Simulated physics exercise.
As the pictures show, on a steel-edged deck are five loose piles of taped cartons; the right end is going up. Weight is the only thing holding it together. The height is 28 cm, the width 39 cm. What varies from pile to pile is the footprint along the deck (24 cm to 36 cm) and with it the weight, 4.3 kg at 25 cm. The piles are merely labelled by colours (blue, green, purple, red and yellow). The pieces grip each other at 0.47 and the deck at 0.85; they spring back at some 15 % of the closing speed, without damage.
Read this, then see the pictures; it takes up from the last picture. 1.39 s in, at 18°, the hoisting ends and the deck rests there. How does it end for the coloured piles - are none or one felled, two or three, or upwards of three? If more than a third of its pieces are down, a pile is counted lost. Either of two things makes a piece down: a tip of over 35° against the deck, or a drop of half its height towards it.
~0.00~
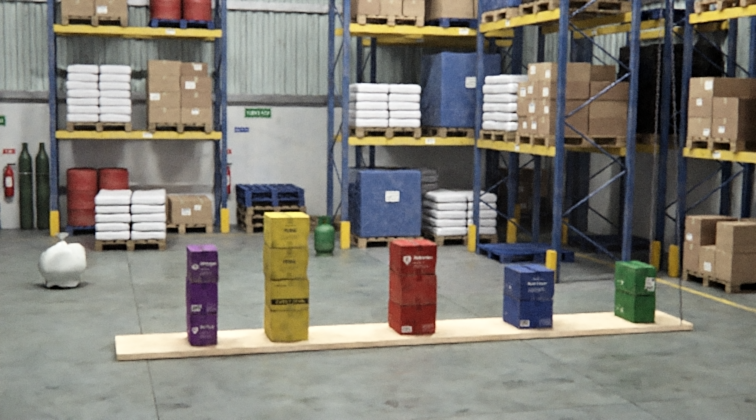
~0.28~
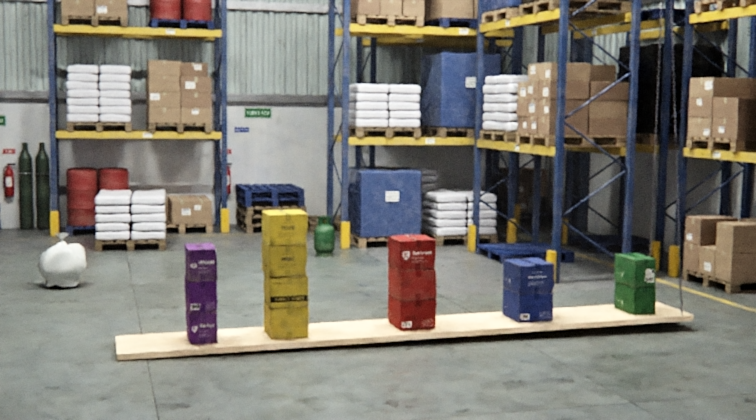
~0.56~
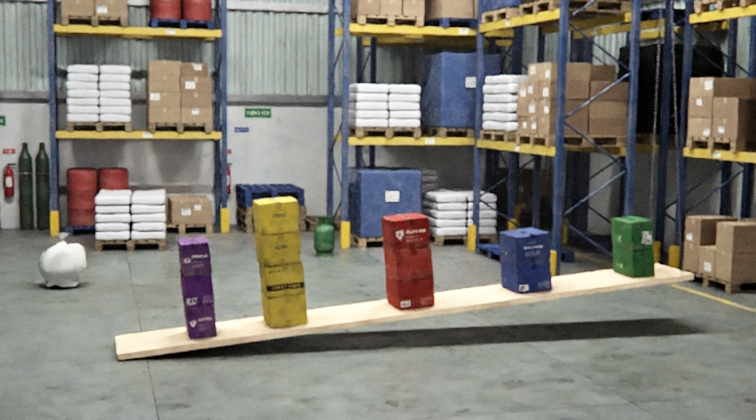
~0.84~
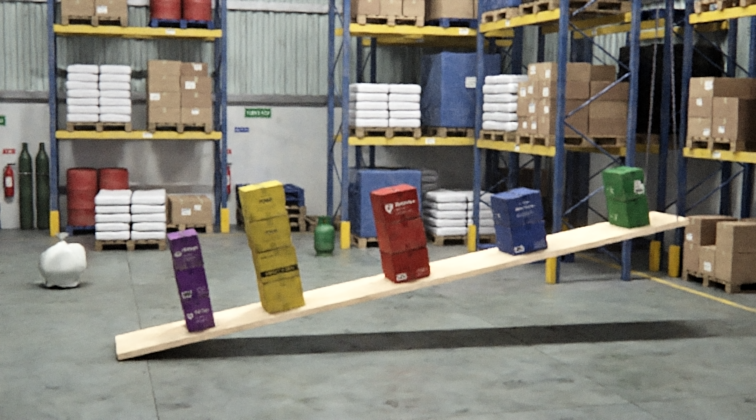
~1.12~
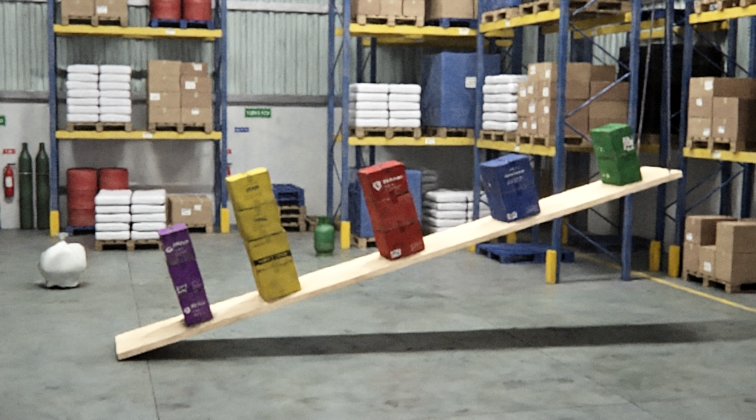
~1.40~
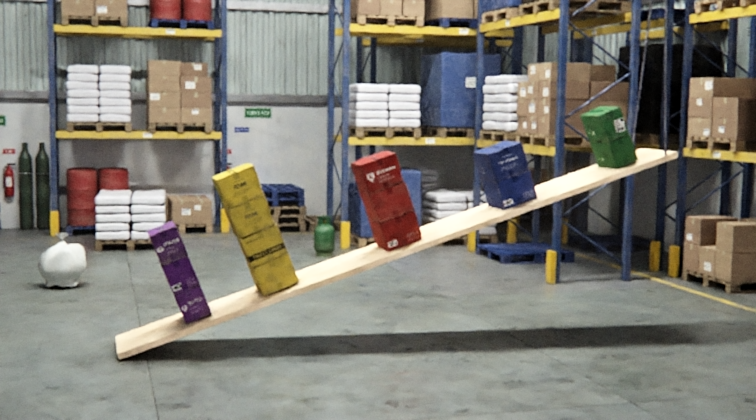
It ends with two or three felled.
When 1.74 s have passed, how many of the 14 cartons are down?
It's 0 by that point.
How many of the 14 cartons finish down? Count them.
9.
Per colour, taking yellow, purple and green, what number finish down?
Counting by colour, yellow gives 4, purple gives 3 and green gives 2.
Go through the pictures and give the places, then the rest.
In the first frame (pixels give the middle of a visible side; leans and shifts are taken against what carries them), middle of the deck's edge (429, 341) slope 0°; top yellow carton (290, 233); top red carton (419, 260); none has stirred.
In the second frame, middle of the deck's edge (429, 336) slope 1°; top purple carton (203, 265).
In the third frame, middle of the deck's edge (428, 314) slope 5°; top purple carton (197, 259).
In the fourth frame, middle of the deck's edge (425, 284) slope 11°; top purple carton (187, 252).
In the fifth frame, middle of the deck's edge (420, 259) slope 16°; top purple carton (178, 247).
In the sixth frame, middle of the deck's edge (417, 249) slope 18°; top yellow carton (241, 188) 4° from how it stood; top purple carton (169, 246) 4° from how it stood; movement in 9 of them.
After 1.74 s, slope 18°; none of the 14 cartons down, 9 disturbed; top green carton 26° from how it stood; top purple carton 24° from how it stood.
After 2.00 s, slope 18°; 9 of the 14 cartons down; top green carton on its side; top purple carton on its side.
After 2.60 s, slope 18°; 9 of the 14 cartons down; top green carton upside down; top yellow carton on its side.
In the end (4.1 s), slope 18°; 9 of the 14 cartons down; top green carton upside down; top yellow carton on its side. Wrecked, green, purple and yellow. From the last view, middles, top green carton near (536, 178).
